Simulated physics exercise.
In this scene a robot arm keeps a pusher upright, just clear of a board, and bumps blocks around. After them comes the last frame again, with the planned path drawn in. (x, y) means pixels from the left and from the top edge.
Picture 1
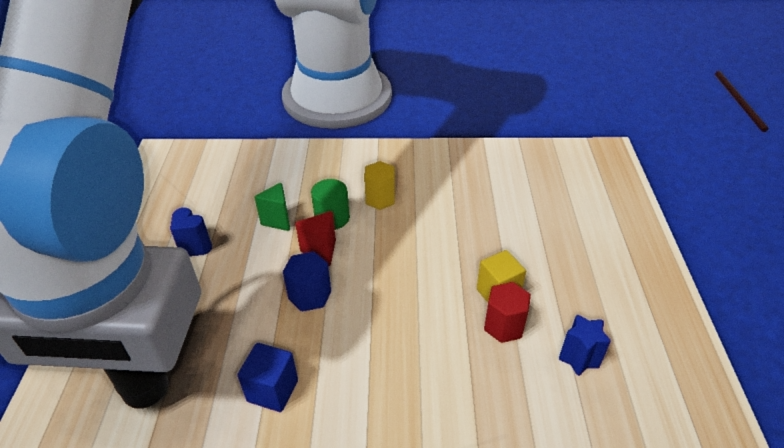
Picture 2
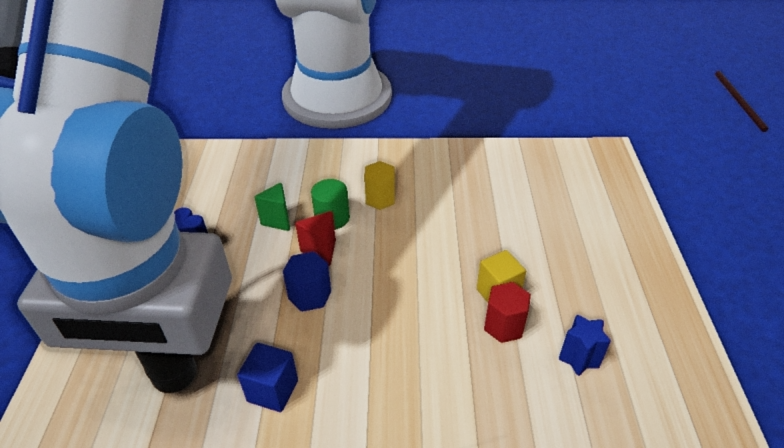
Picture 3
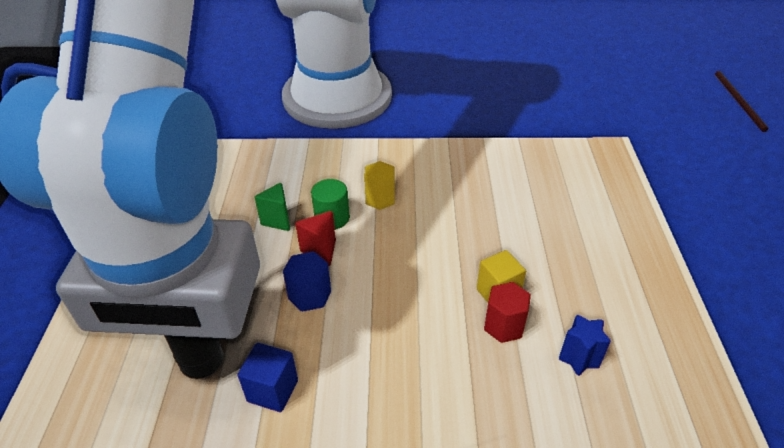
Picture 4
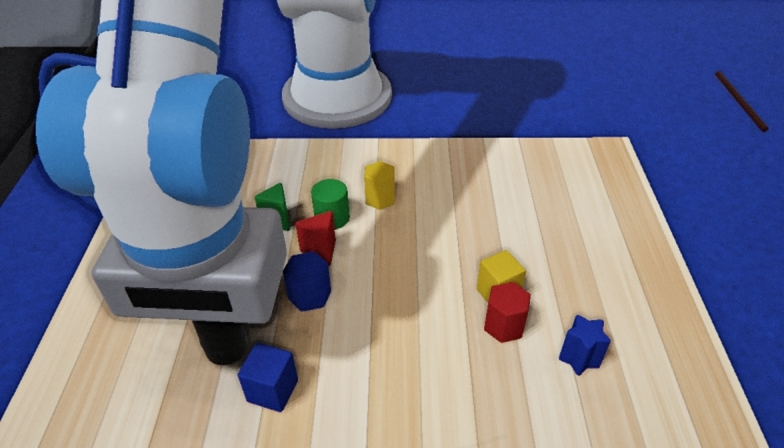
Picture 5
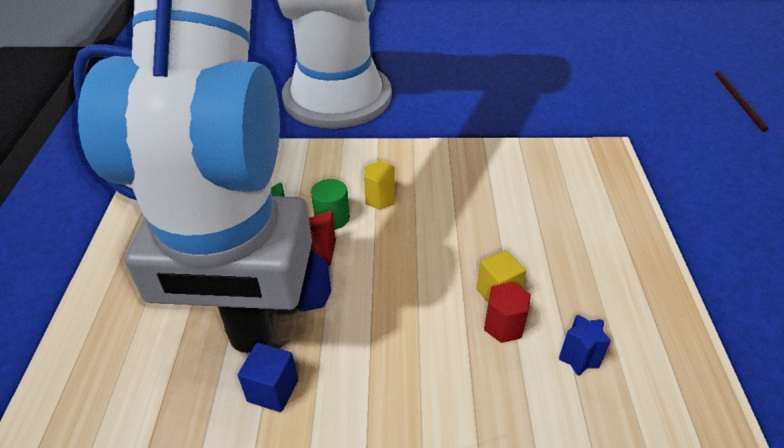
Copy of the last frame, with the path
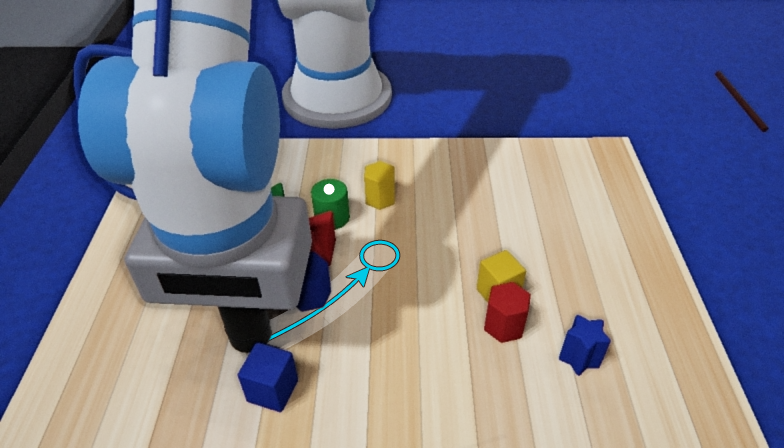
The footage shows a white and blue robot arm moving its dark tip steadily rightward and slightly away across a wooden board, passing behind a blue cube and partly covering other colored blocks, while the blocks themselves stay still.
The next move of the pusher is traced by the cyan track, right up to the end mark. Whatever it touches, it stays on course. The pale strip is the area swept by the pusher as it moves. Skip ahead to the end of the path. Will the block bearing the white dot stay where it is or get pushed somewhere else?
When the path is over, the block bearing the white dot is still on its spot.
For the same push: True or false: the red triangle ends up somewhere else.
Verdict: True.
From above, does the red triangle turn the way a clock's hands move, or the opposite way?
My prediction: CCW.
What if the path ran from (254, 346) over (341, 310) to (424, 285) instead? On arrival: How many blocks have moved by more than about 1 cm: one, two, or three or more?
Count: 1.
Drawn move, from (254, 346) through (328, 304) to (380, 255); the dot is on the green round block.
What follows on the original path. One third of the way, pusher at (304, 309); blue six-sided block at (312, 258), turned 15° anticlockwise.
Two thirds of the way, pusher at (347, 279); blue six-sided block at (335, 232), turned 70° anticlockwise; red triangle at (314, 212), turned 40° anticlockwise.
At the end, pusher at (379, 246); blue six-sided block at (341, 219), turned 100° anticlockwise; red triangle at (310, 208), turned 70° anticlockwise; green round block still.
